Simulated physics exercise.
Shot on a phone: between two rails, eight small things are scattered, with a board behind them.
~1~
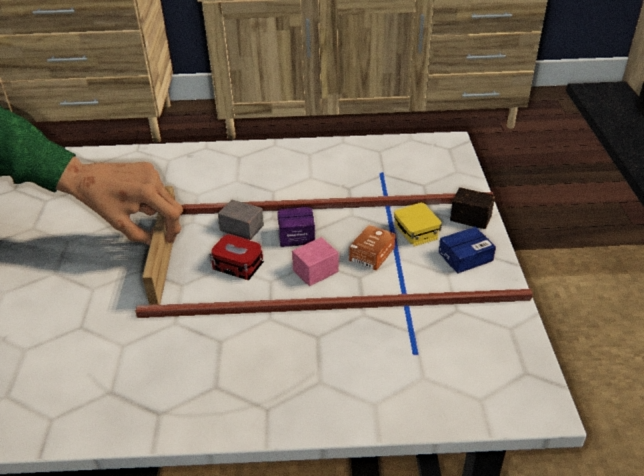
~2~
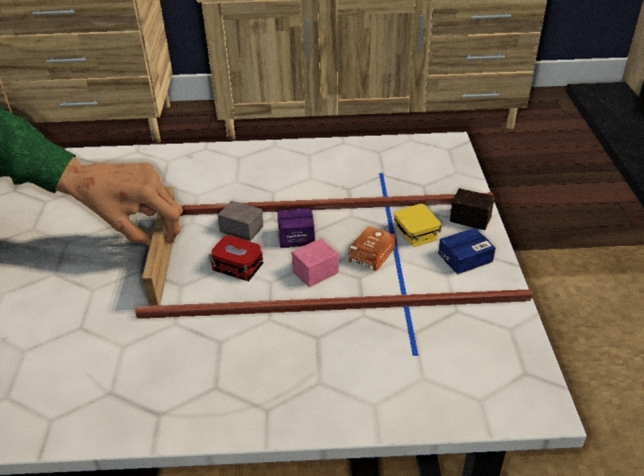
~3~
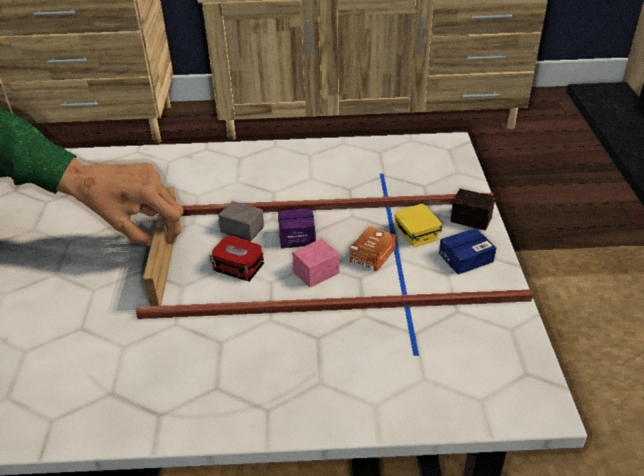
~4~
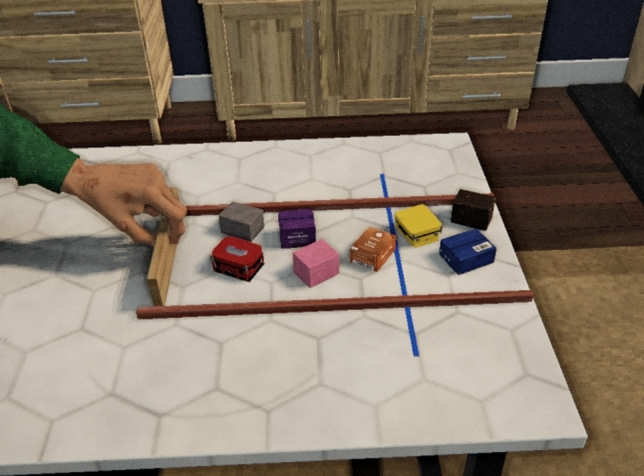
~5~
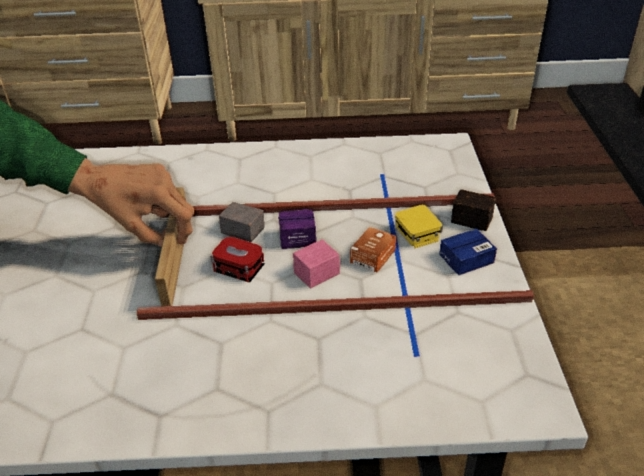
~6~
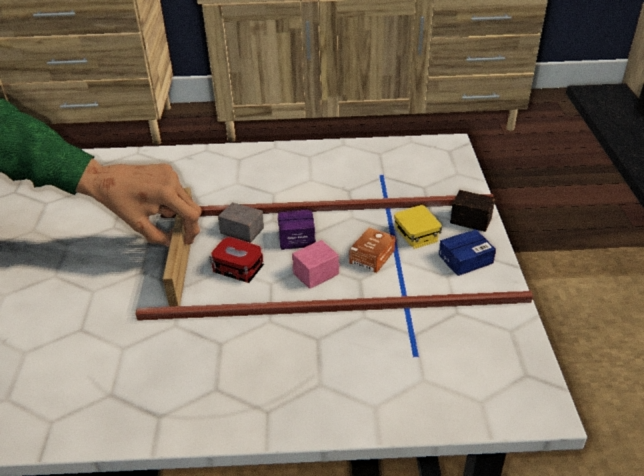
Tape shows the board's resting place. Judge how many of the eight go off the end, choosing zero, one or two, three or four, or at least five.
Most likely not a single one will drop off.
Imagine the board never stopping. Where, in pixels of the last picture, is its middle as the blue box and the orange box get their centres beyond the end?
The blue box puts it at (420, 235), the orange box at (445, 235).
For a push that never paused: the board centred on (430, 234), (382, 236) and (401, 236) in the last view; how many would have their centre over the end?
By position: 2 / 0 / 1.
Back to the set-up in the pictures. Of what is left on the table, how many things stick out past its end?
You'd get 2.
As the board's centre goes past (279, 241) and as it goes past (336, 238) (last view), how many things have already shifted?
5 and 6.
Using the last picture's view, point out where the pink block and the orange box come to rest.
Final positions - pink block around (420, 269), orange box around (464, 247).
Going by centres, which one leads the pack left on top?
It's the black block that ends nearest.
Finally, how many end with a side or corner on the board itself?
Contact count: 3.
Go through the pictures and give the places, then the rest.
In the first frame, black block (472, 208); blue box (467, 250); yellow case (417, 225); board (162, 243); tape (396, 249).
In the second frame, blue box (467, 250); purple box (296, 228).
In the third frame, yellow case (417, 226); pink block (316, 263).
In the fourth frame, black block (473, 209); board (166, 245).
In the fifth frame, blue box (468, 251); orange box (373, 249).
In the sixth frame, black block (472, 210); blue box (467, 252); yellow case (417, 227); board (181, 245); tape (396, 252).
Soon after, none off yet; black block at rest near (472, 210); blue box at rest near (467, 252); yellow case at rest near (417, 227).
After that, none off yet; black block at rest near (472, 210); blue box at rest near (467, 252); yellow case moving near (422, 225).
In the end, the number that fall off is zero.
